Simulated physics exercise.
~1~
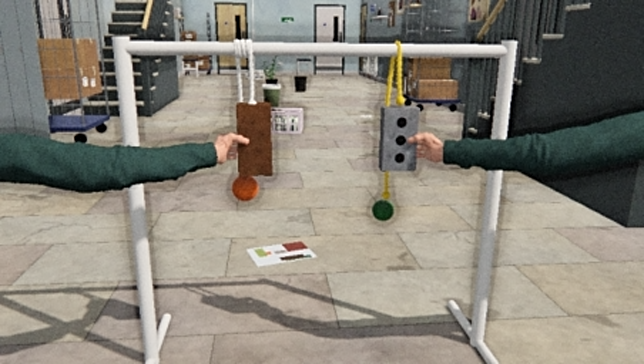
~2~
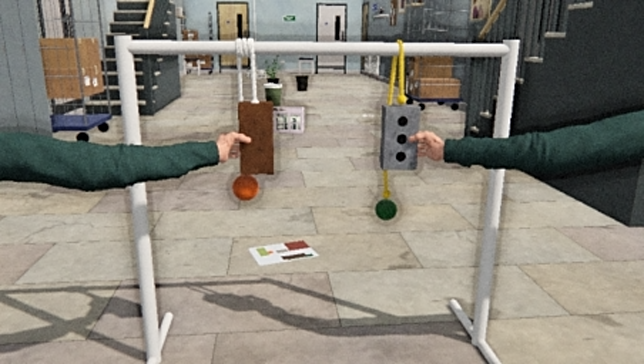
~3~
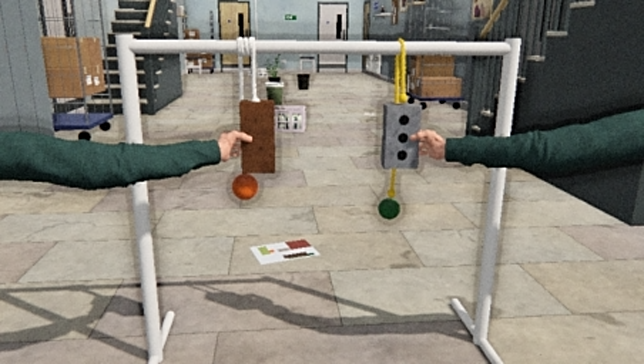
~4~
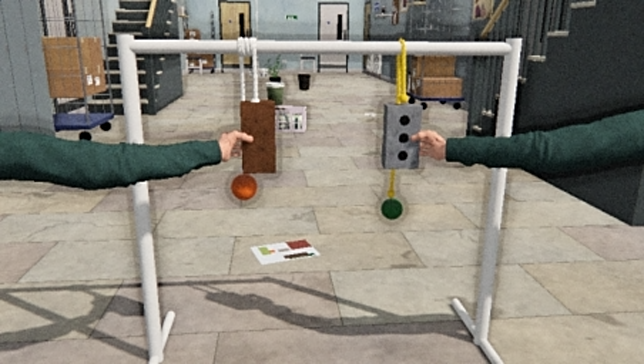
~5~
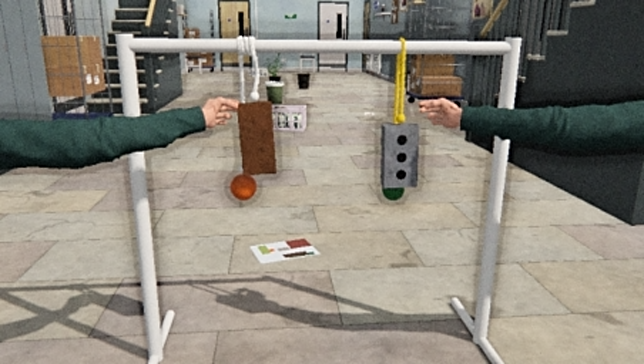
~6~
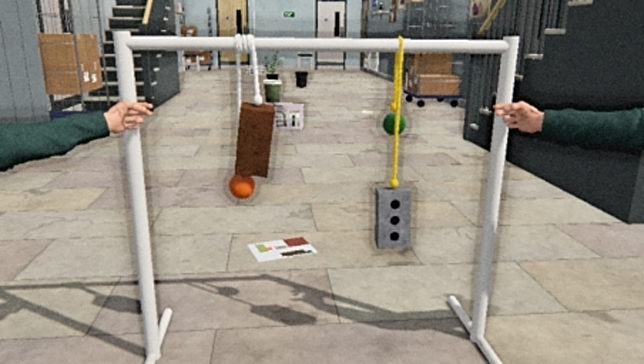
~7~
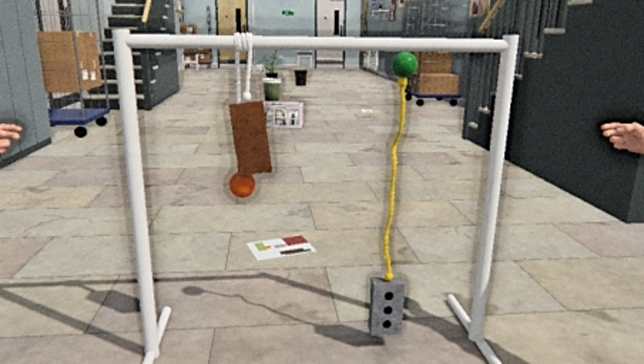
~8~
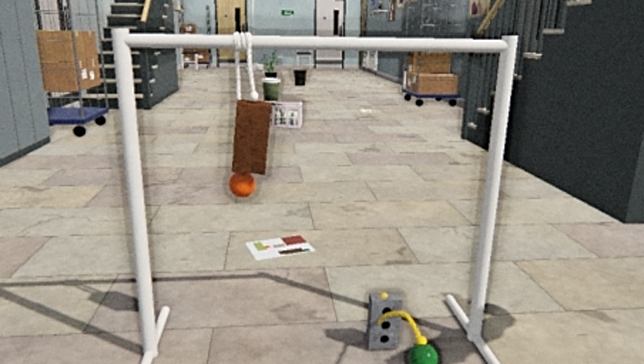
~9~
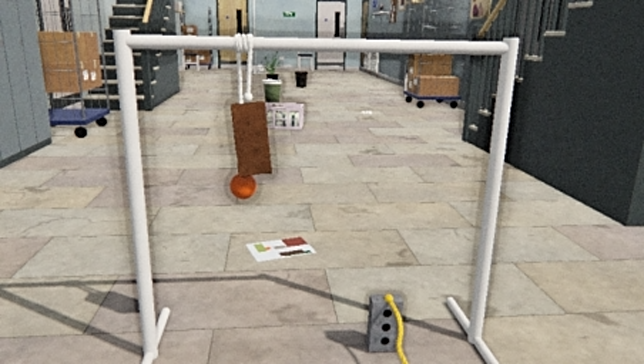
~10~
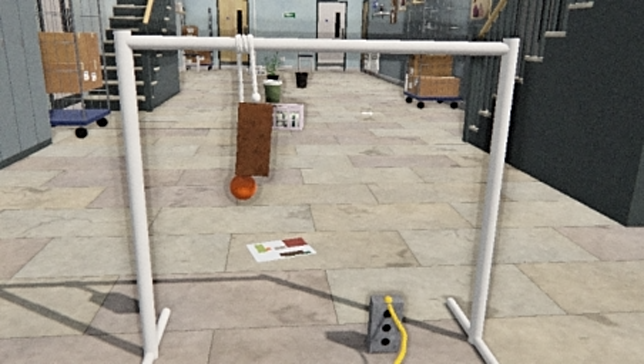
A grey paver with dark holes hangs from a yellow rope on the right of a white rail, a green apple at the rope's other end. To its left, a reddish-brown brick and an orange-red ball hang from a white rope, seen from the front in a stone-floored hall with stairs and boxes behind. Two green-sleeved hands steady the blocks, then let go and draw back out of view. The paver drops, pulling the apple up to the rail and over. Paver, rope and apple fall to the floor, and the apple leaves view. The brick stays hanging.
